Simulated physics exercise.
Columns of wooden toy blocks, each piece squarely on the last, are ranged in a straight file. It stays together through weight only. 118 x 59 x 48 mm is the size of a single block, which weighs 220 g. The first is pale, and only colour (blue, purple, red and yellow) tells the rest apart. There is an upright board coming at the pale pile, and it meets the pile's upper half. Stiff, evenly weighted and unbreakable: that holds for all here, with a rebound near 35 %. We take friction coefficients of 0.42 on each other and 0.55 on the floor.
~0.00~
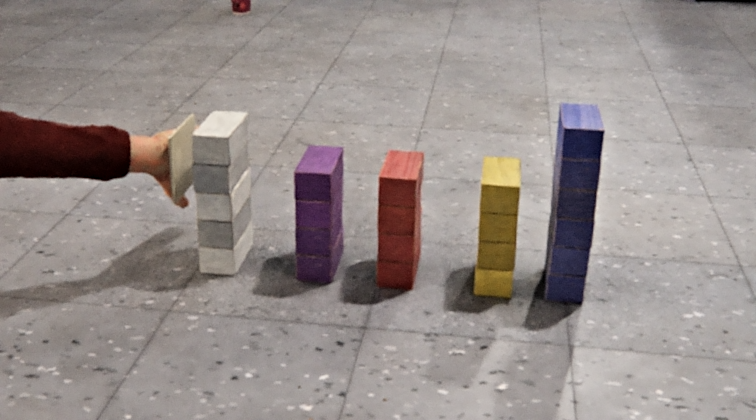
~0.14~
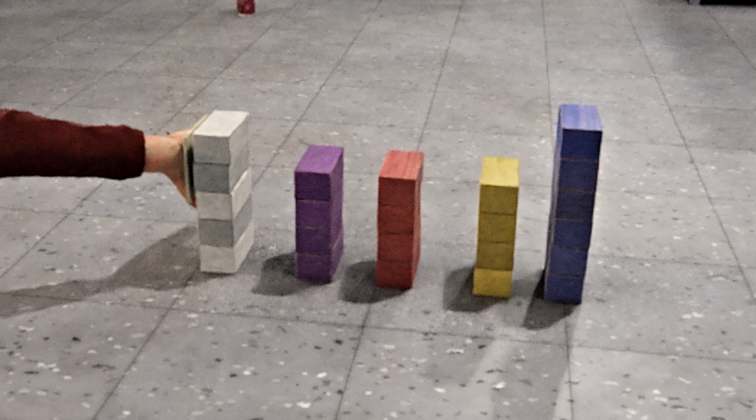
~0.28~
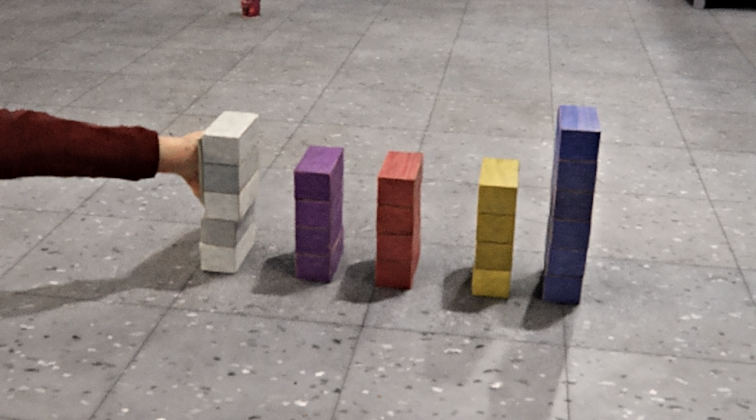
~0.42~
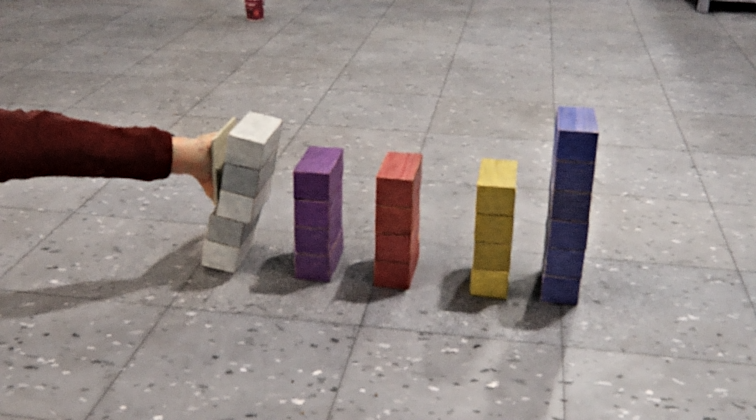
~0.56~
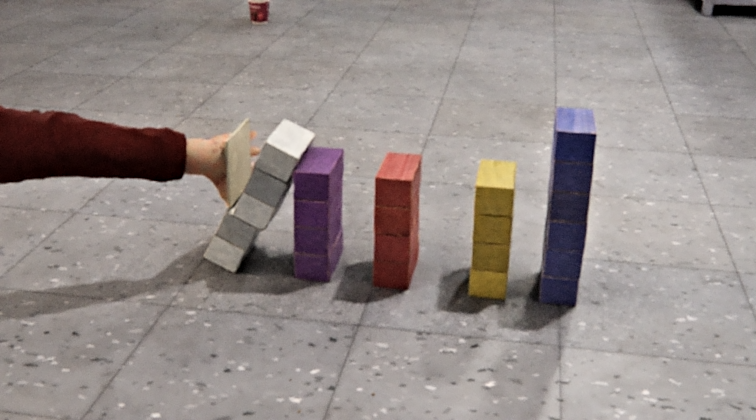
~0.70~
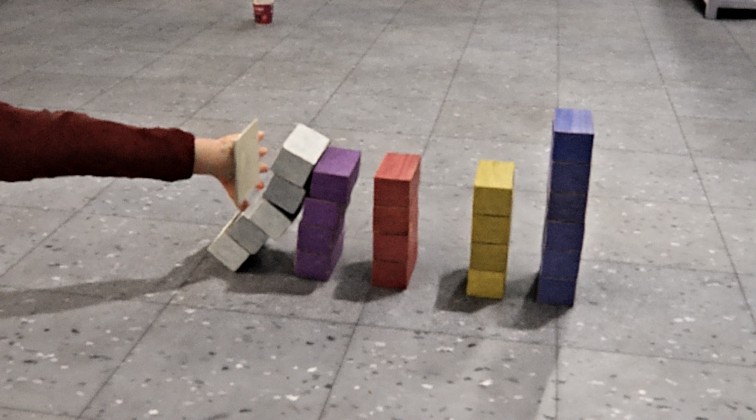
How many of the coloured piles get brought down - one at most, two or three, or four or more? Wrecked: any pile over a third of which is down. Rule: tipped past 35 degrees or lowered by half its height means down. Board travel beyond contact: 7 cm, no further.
Two or three.
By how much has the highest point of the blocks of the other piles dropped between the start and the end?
Some 0 cm lower.
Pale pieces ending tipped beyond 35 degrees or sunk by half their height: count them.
That happens to 5 of them.
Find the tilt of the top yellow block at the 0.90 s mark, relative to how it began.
Some 0°.
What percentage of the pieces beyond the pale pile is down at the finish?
About 45% of them.
After 0.90 s, 5 of the pale pile down; none of the 18 other blocks down, 6 disturbed; top purple block leaning 24°; top red block shifted 24 mm.
After 1.16 s, 5 of the pale pile down; 7 of the 18 other blocks down; top purple block leaning 38°, 52 mm lower; top red block leaning 34°.
At rest (1.8 s), 5 of the pale pile down; 8 of the 18 other blocks down; top purple block leaning 51°, 9 cm lower; top yellow block leaning 11°. Wrecked, purple and red. As the last picture would show them, middles, top purple block near (429, 230), top yellow block near (529, 192).
